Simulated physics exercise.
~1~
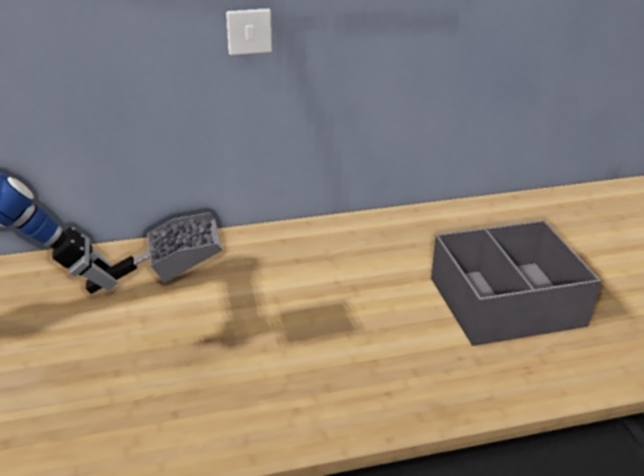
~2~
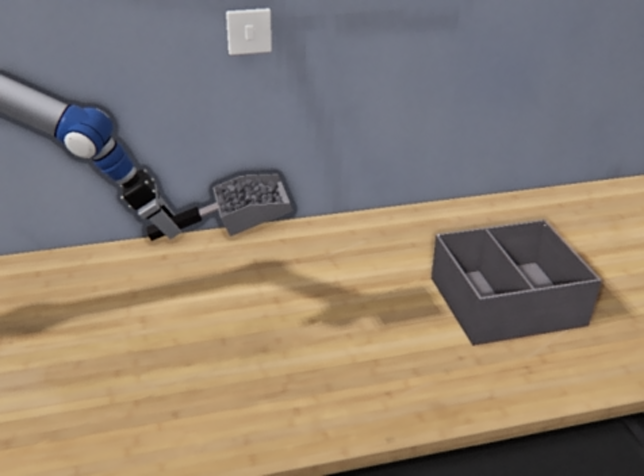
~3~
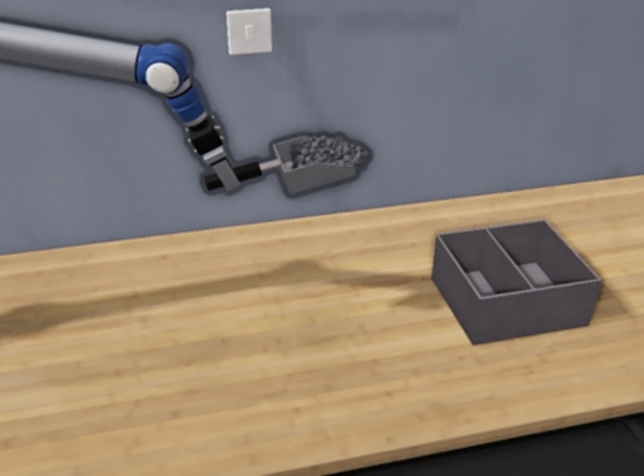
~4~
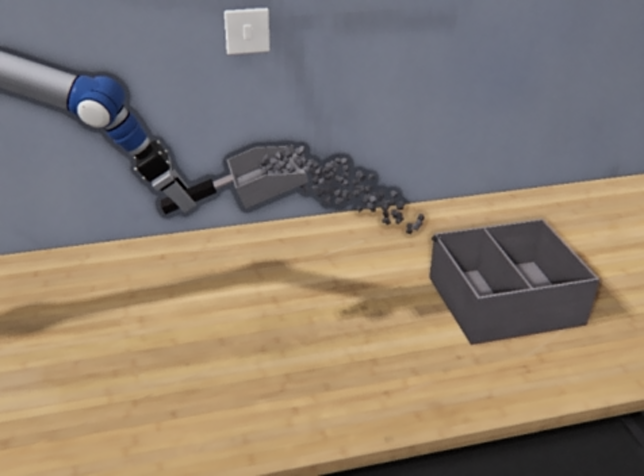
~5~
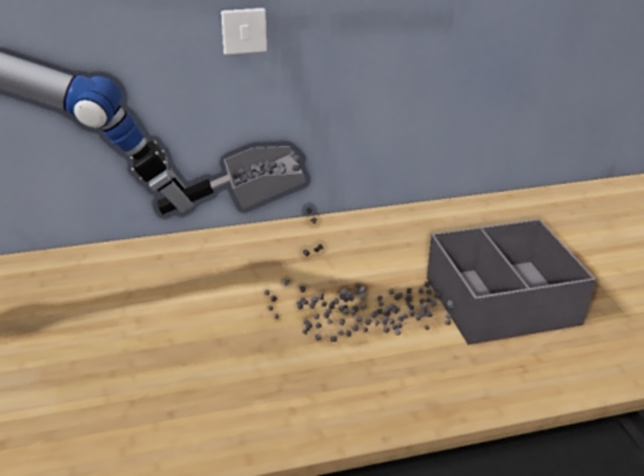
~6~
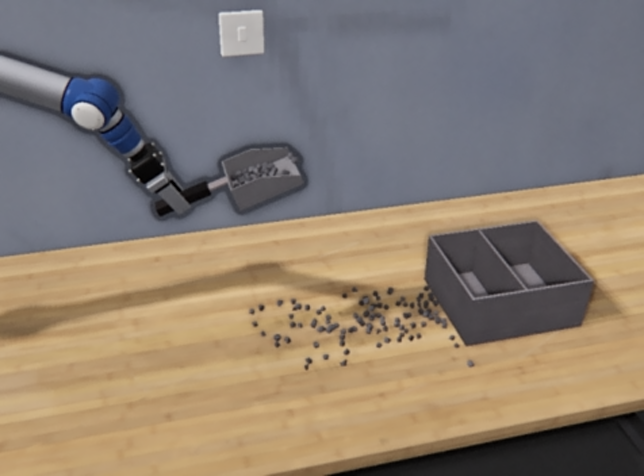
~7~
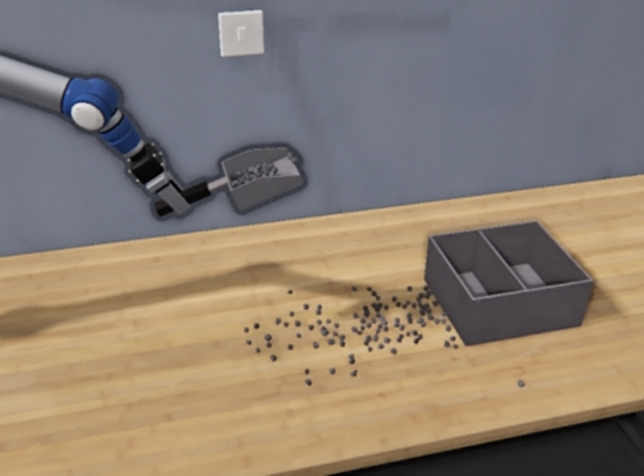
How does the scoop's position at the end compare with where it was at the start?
At the end the scoop is farther right and higher up, held above the table closer to the divided box than at the start.
